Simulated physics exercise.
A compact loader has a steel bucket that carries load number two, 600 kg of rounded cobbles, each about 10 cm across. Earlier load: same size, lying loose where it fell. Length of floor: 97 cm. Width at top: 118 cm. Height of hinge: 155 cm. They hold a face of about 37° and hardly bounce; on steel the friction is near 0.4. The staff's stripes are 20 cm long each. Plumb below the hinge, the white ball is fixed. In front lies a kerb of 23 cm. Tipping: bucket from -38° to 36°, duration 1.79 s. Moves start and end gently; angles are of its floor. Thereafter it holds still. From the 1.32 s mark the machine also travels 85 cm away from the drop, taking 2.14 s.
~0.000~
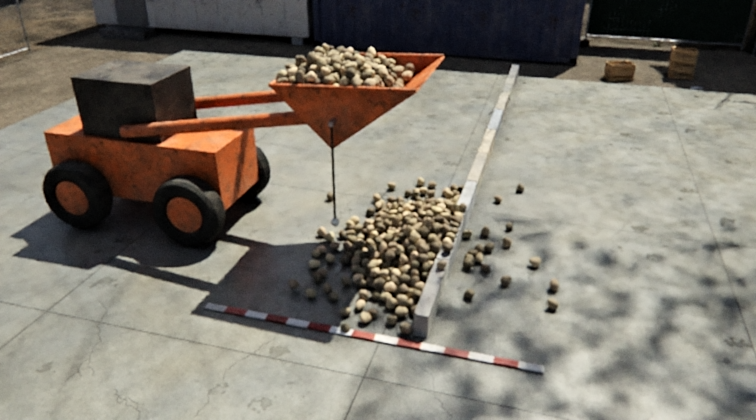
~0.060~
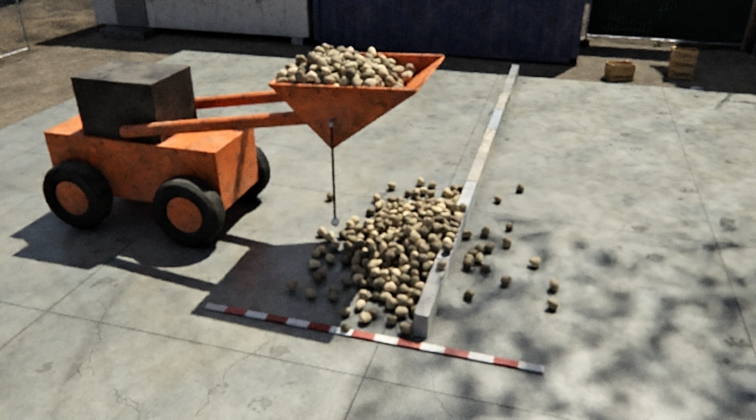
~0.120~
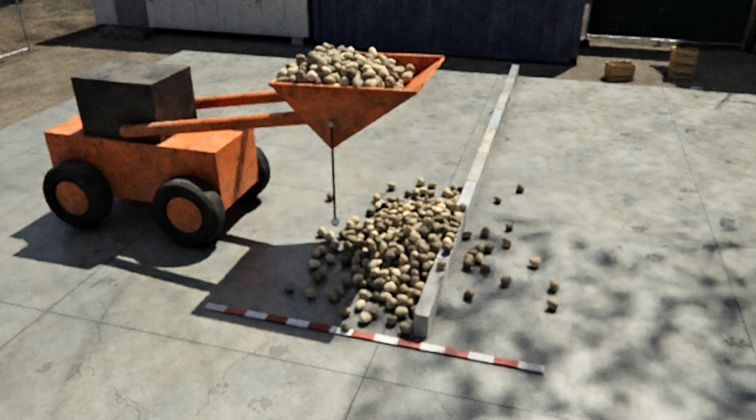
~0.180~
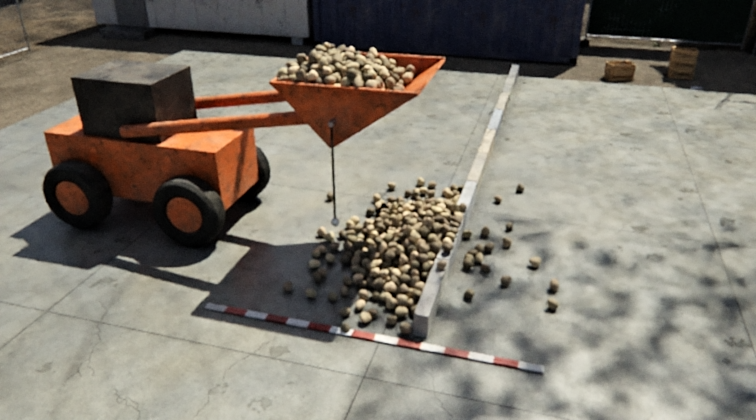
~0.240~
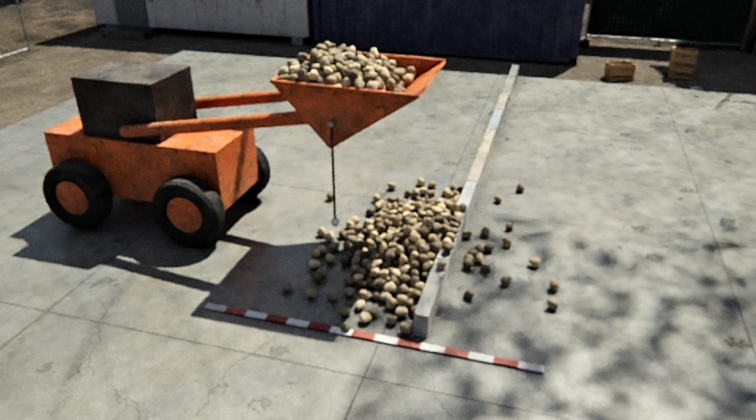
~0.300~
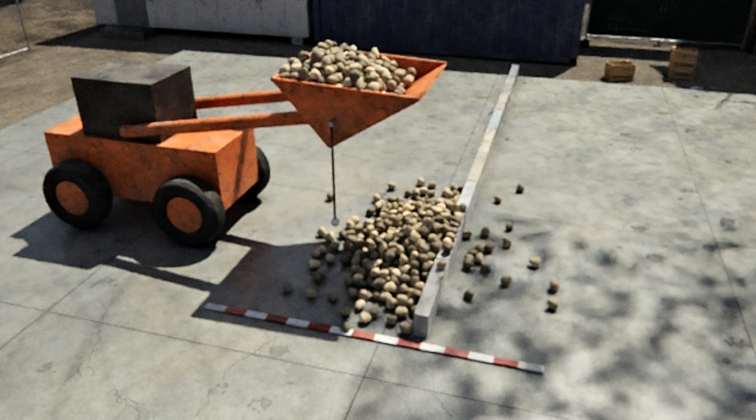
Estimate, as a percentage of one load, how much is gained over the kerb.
Some 45 per cent is added.
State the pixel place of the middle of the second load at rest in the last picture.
I'd point to about (443, 243).
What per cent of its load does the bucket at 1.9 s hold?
Close to 30 per cent of the load.
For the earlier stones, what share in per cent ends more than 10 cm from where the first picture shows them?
About 15 per cent.
After 1.3 s the floor is at 24°; in per cent of one load, 96 in the bucket, 101 on this side of the kerb, 4 over the kerb; the foremost stones are at (521, 254).
After 1.9 s the floor is at 36°; in per cent of one load, 28 in the bucket, 151 on this side of the kerb, 21 over the kerb; the foremost stones are at (527, 267).
After 3.9 s the floor is at 36°; in per cent of one load, 0 in the bucket, 152 on this side of the kerb, 49 over the kerb; the foremost stones are at (610, 277).
After 6.8 s the floor is at 36°; in per cent of one load, 0 in the bucket, 152 on this side of the kerb, 49 over the kerb; the foremost stones are at (610, 277). Net gain over the kerb, 45.
